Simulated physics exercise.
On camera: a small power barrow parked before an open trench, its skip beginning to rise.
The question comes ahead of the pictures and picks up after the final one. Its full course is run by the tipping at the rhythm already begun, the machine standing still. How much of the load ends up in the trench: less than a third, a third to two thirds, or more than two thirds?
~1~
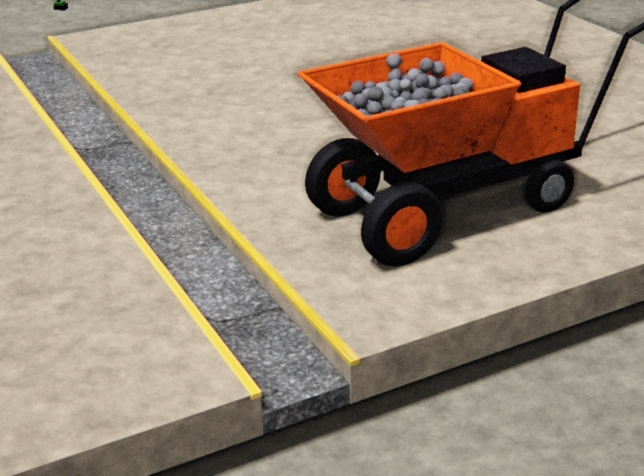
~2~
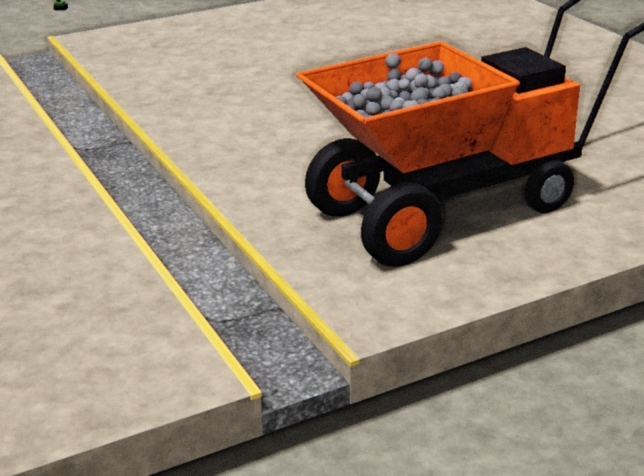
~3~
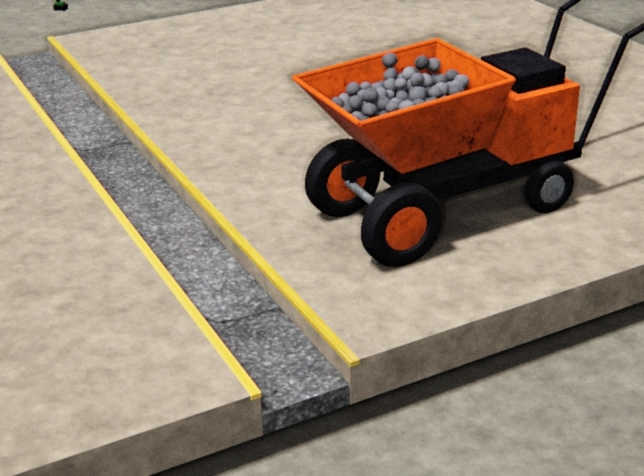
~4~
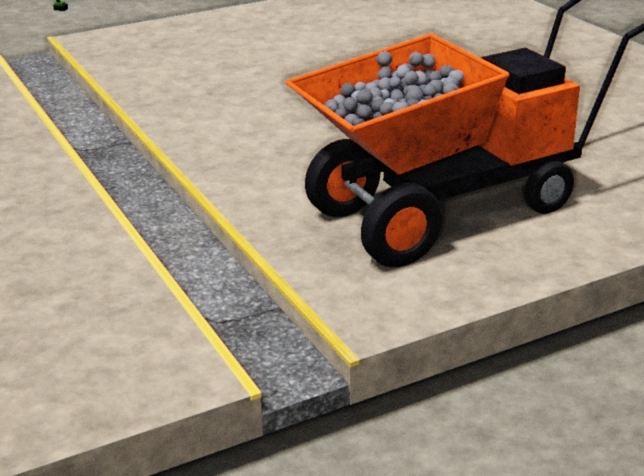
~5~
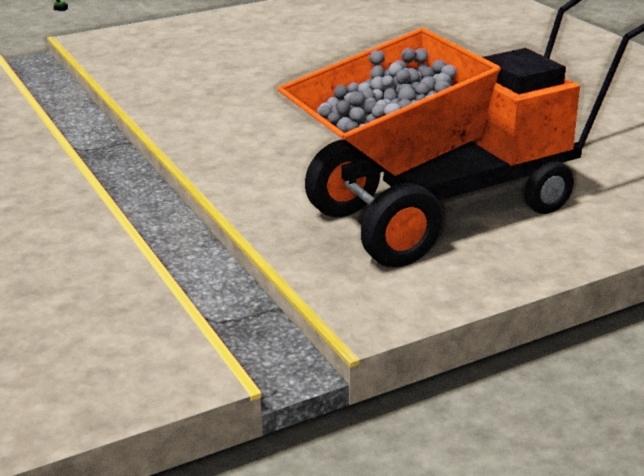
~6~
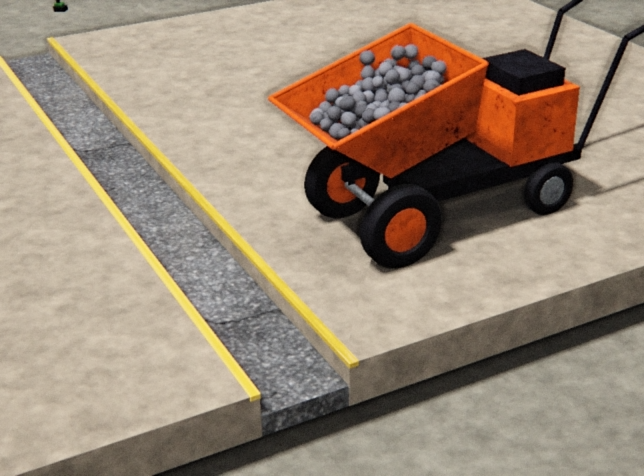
The amount that reaches the trench will top two thirds.
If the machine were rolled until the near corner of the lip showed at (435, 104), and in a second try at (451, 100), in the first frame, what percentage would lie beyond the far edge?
Roughly 0 and 0 percent respectively.
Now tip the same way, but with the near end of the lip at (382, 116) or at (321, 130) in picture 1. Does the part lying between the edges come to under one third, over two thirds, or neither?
Above two thirds; in the middle band.
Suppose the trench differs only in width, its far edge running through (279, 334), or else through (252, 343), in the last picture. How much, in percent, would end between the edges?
In order: 30 per cent, then 60 per cent.
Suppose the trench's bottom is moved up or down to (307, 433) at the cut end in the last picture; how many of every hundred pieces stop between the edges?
100 %.
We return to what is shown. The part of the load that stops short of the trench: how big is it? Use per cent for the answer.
I'd put it at around 0 percent.
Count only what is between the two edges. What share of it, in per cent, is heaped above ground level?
Something like 30 in a hundred.
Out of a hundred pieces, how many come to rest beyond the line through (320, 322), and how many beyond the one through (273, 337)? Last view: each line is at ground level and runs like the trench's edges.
Roughly 90 per cent, then roughly 50 per cent.
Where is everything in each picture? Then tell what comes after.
Lip of the skip (366, 120), level; top of the load (423, 94), round cobbles; first edge of the trench (318, 320); far edge (223, 350), the trench over half as wide as the skip, and shallow for its width, in the first picture.
Lip of the skip (364, 121), level; top of the load (422, 94), in the second picture.
Lip of the skip (360, 124), tipped barely; top of the load (418, 93), in the third picture.
Lip of the skip (353, 129), tipped a little; top of the load (413, 92), in the fourth picture.
Lip of the skip (344, 137), tipped a little; top of the load (417, 89), in the fifth picture.
Lip of the skip (334, 147), tipped clearly; top of the load (407, 88); first edge of the trench (317, 322); far edge (222, 352), in the sixth picture.
Just after the last frame, skip tipped steeply; every one in the skip.
A moment on, skip tipped right over; the larger part in the skip; about a tenth in or heaped over the trench; just a few falling.
Further on, skip tipped right over; roughly a quarter in the skip; roughly two thirds in or heaped over the trench; just a few beyond it.
When it is over, skip tipped right over; about a tenth in the skip; the larger part in or heaped over the trench; just a few beyond it.
